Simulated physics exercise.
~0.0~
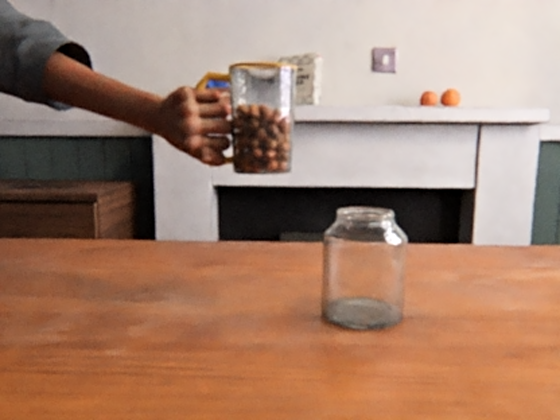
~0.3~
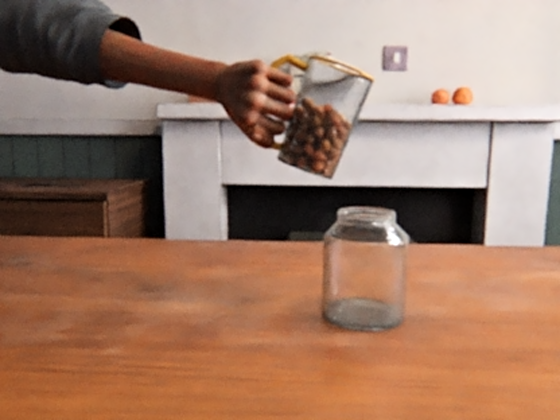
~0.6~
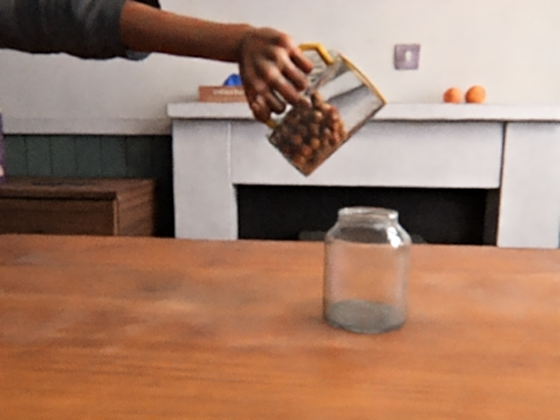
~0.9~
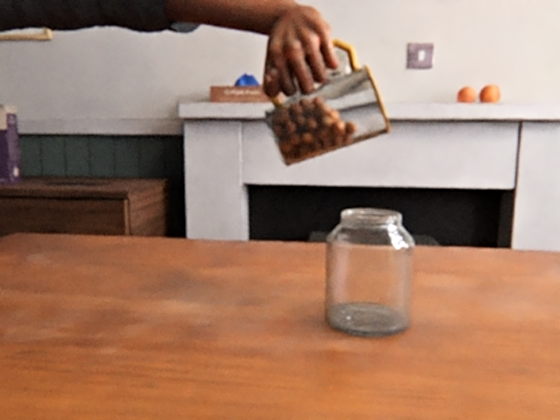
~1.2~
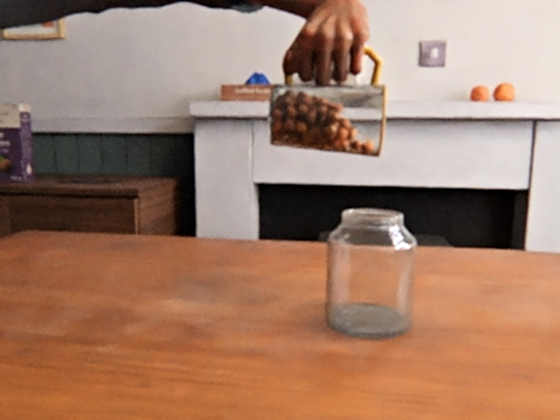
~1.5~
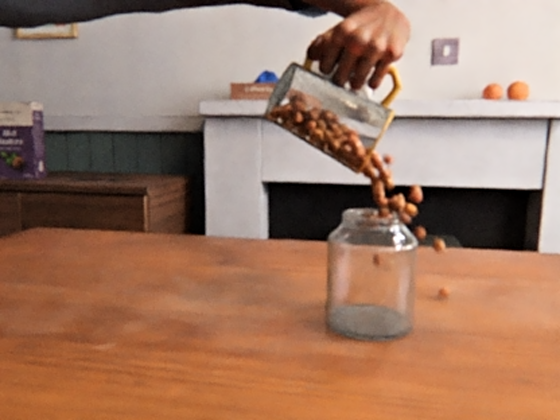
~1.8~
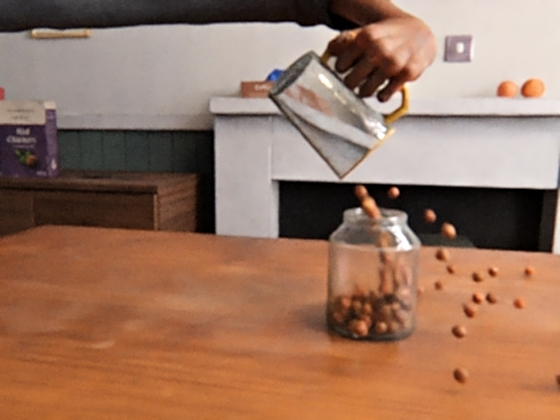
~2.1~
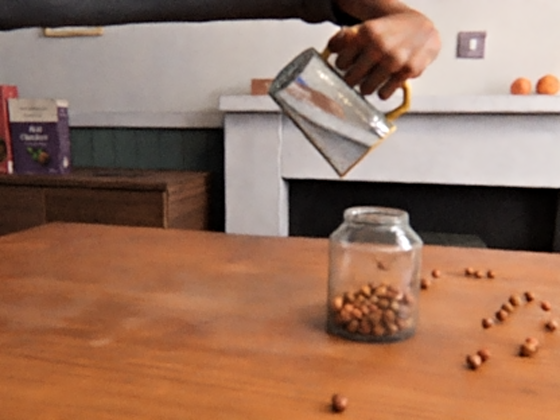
Hand tipping hazelnuts from a glass cup into a jar on a wooden table, most landing inside and some scattering to the right.
